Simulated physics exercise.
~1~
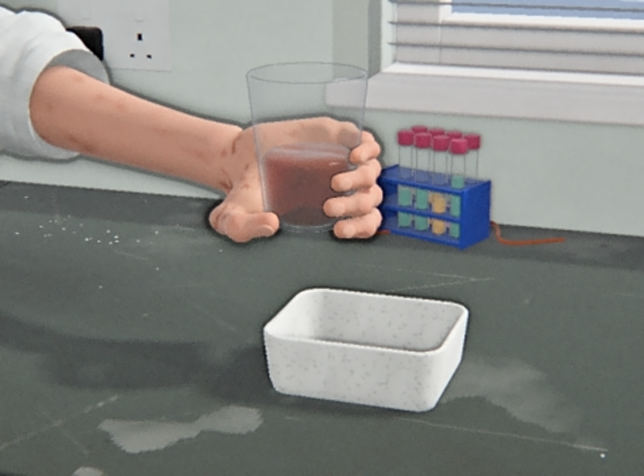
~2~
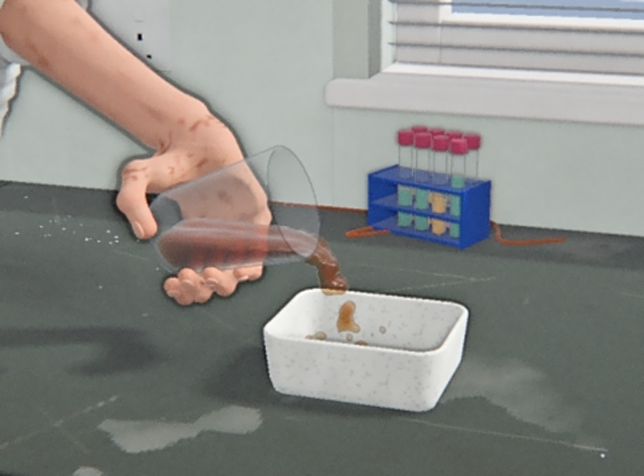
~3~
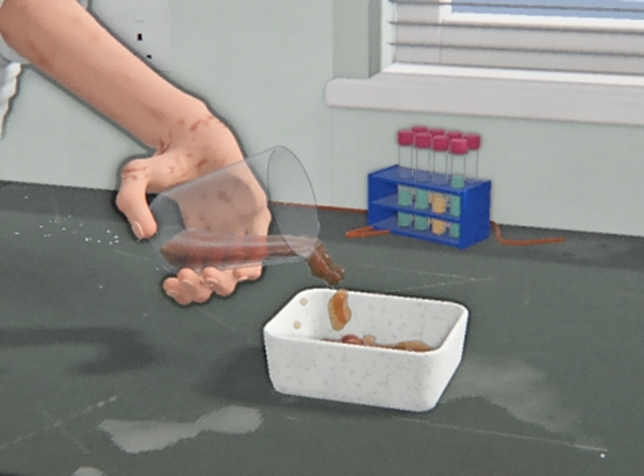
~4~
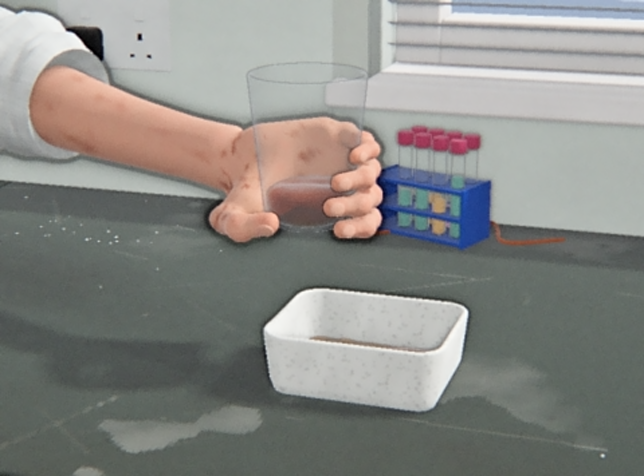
A hand tips a clear glass, pours some brown liquid into a white container, and straightens it.
